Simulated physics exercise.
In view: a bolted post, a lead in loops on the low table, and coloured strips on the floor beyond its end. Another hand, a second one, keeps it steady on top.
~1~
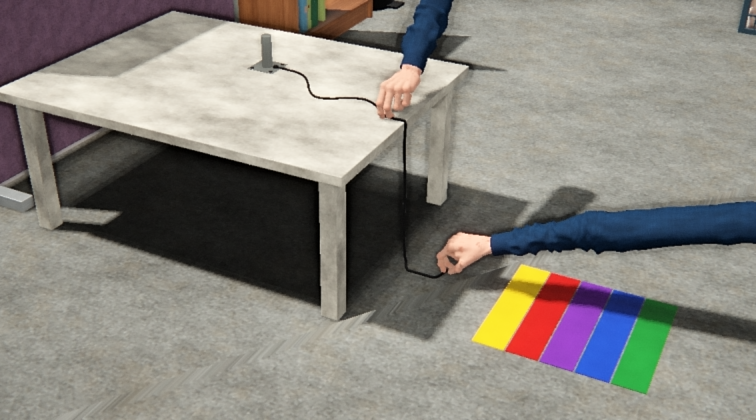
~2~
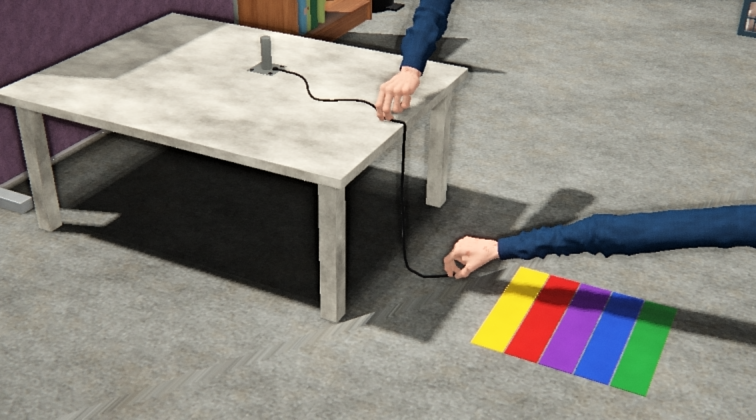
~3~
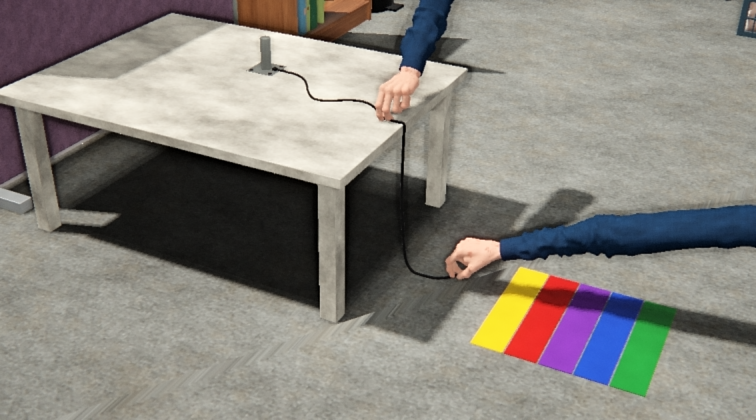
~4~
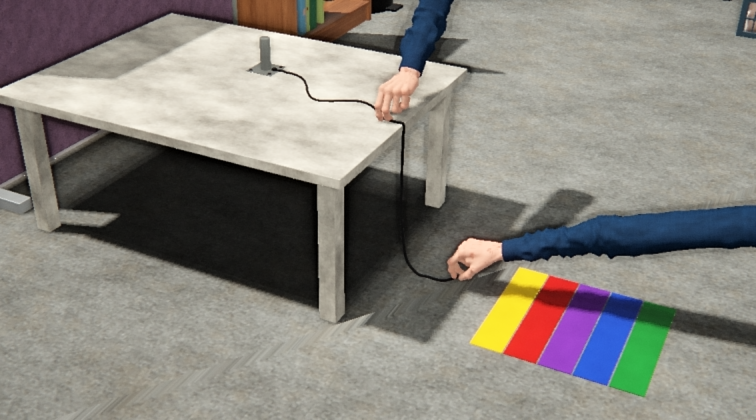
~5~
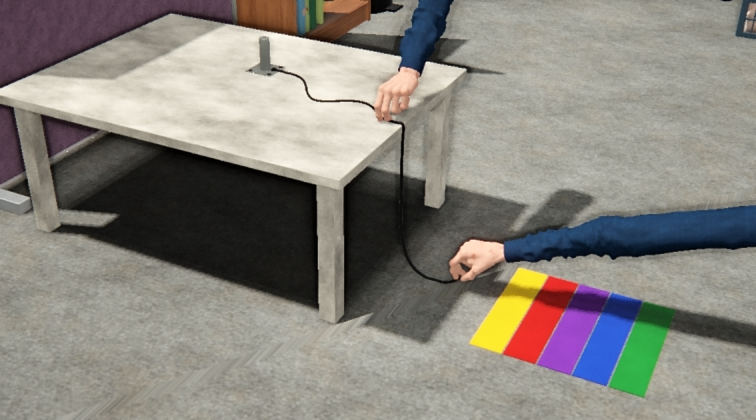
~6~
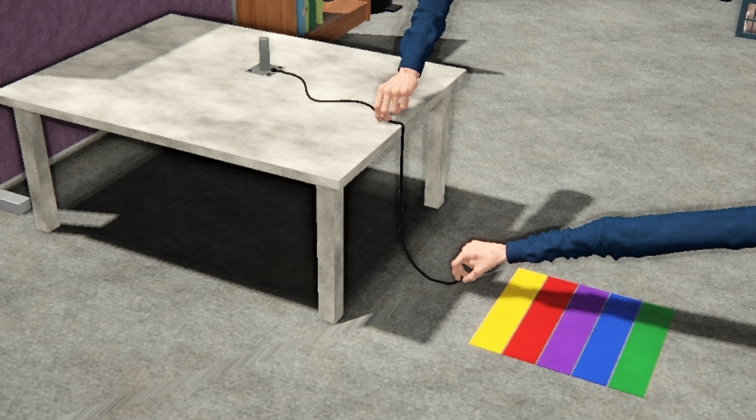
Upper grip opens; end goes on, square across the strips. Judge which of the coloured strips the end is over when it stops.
It is over the purple strip.
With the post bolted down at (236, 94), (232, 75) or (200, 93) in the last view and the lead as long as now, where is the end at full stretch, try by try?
Roughly (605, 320), (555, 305) and (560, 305).
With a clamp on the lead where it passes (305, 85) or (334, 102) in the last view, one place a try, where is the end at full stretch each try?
Per try (px, approx.): (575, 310); (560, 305).
Soon after, end near (508, 291); over yellow.
After that, end near (554, 304); over red.
At the stop, end near (582, 312); over purple. It gets as far as the purple strip.
